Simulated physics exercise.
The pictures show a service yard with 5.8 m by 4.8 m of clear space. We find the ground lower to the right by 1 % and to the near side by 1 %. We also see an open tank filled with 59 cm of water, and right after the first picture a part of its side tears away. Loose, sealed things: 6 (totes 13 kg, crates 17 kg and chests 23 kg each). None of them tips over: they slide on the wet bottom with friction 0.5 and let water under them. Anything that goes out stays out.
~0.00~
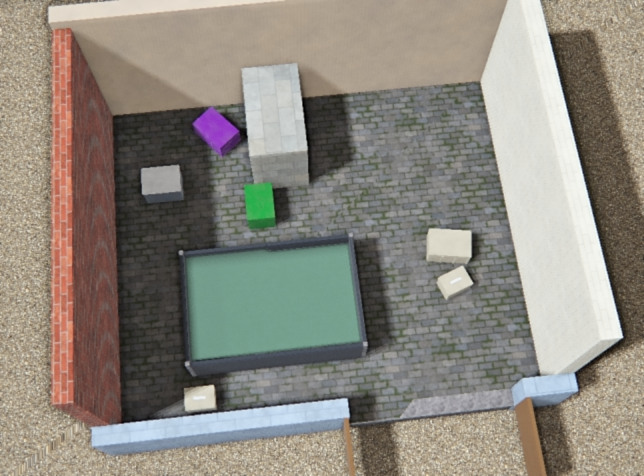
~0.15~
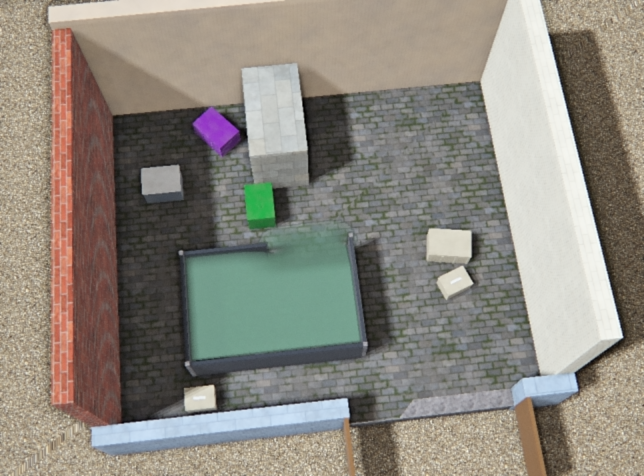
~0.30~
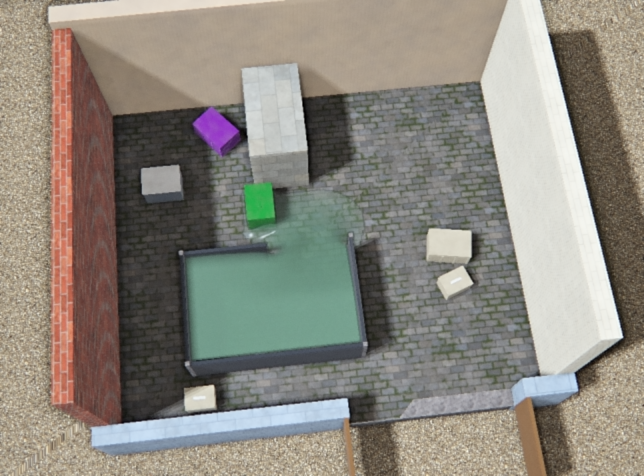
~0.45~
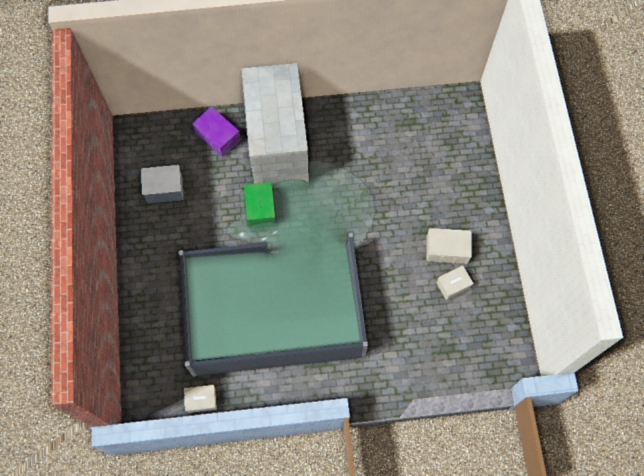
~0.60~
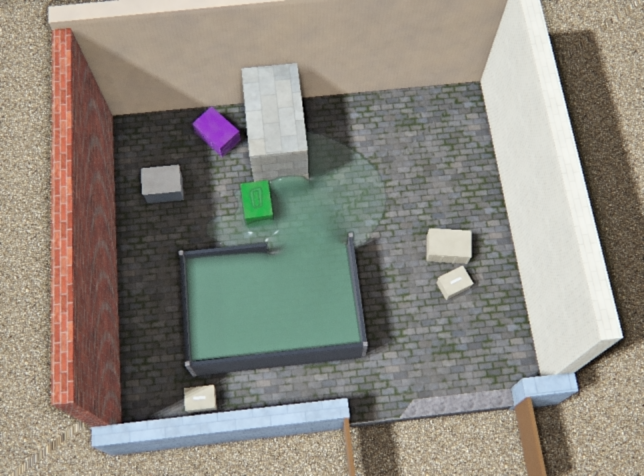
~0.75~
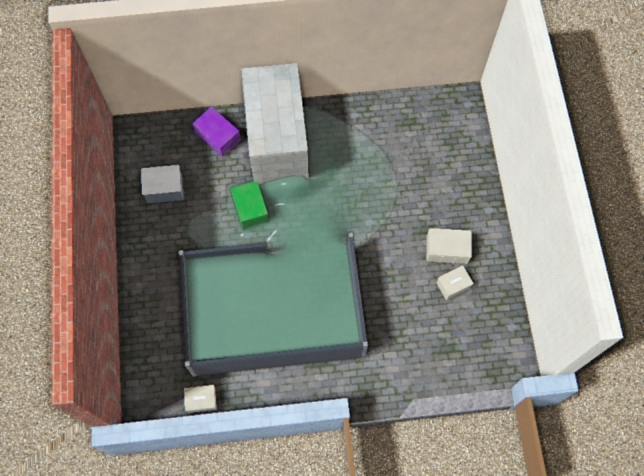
A large open tank of greenish water stands in the near-left part of a walled, stone-paved yard, seen from high above by a still camera. A tall pale block is at the back, with a purple box and a grey one to its left, a green box before it, and cream boxes at right and near left. Part of the tank's far side gives way, water spreads across the paving, and the green box shifts slightly left, turning a little.
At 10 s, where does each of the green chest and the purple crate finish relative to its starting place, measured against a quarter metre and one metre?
At that moment, the green chest is more than one metre away; the purple crate is more than one metre away.
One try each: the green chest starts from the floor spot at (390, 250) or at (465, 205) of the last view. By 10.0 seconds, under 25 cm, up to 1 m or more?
From the first spot it does not really budge, and from the second it drifts partway.
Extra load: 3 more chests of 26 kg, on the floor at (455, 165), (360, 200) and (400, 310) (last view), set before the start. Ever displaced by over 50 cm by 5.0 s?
Taking them in the order given: Exceeds it, exceeds it and falls short.
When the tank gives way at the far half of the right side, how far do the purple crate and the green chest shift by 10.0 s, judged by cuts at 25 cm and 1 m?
First the purple crate: It holds steady; as for the green chest, it holds steady.
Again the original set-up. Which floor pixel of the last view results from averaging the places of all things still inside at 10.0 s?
About (264, 283).
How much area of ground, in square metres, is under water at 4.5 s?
Close to 22 m2, I'd say.
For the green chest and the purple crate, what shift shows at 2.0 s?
About 120 cm and 0 cm, respectively.
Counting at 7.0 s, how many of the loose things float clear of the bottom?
At that instant the tally stands at 1.
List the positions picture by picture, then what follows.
The green chest at (259, 201), on the bottom; the purple crate at (216, 127), on the bottom; 3.4 m2 under water; 0 of 6 have shifted, in the first frame.
The green chest at (259, 201) rests on the ground; the purple crate at (216, 127), on the bottom; water covers 4.0 m2; 0 of 6 have shifted, in the second frame.
The green chest at (259, 201) rests on the ground; the purple crate at (216, 127), on the bottom; water covers 4.7 m2; 0 of 6 have shifted, in the third frame.
The green chest at (259, 201) rests on the ground; the purple crate at (216, 127), on the bottom; water covers 5.5 m2; 0 of 6 have shifted, in the fourth frame.
The green chest at (256, 199), on the bottom, 5 cm from its start; the purple crate at (216, 127) rests on the ground; 6.3 m2 under water; 1 of 6 have shifted, in the fifth frame.
The green chest at (249, 201), on the bottom, 15 cm from its start; the purple crate at (216, 127) rests on the ground; water covers 7.3 m2; 1 of 6 have shifted, in the sixth frame.
After 2.0 s the green chest is near (181, 237), 1.2 m from its start, aground; the purple crate is near (216, 127), 0.0 m from its start, aground; 0 of 6 are out; 0 afloat.
After 4.5 s the green chest is near (147, 265), 1.8 m from its start, aground; the purple crate is near (216, 127), 0.0 m from its start, aground; 0 of 6 are out; 0 afloat.
After 7.0 s the green chest is near (147, 265), 1.8 m from its start, aground; the purple crate is near (233, 176), 0.9 m from its start, afloat; 0 of 6 are out; 1 afloat.
After 10.0 s the green chest is near (147, 265), 1.8 m from its start, aground; the purple crate is near (209, 234), 1.7 m from its start, aground; 0 of 6 are out; 0 afloat.
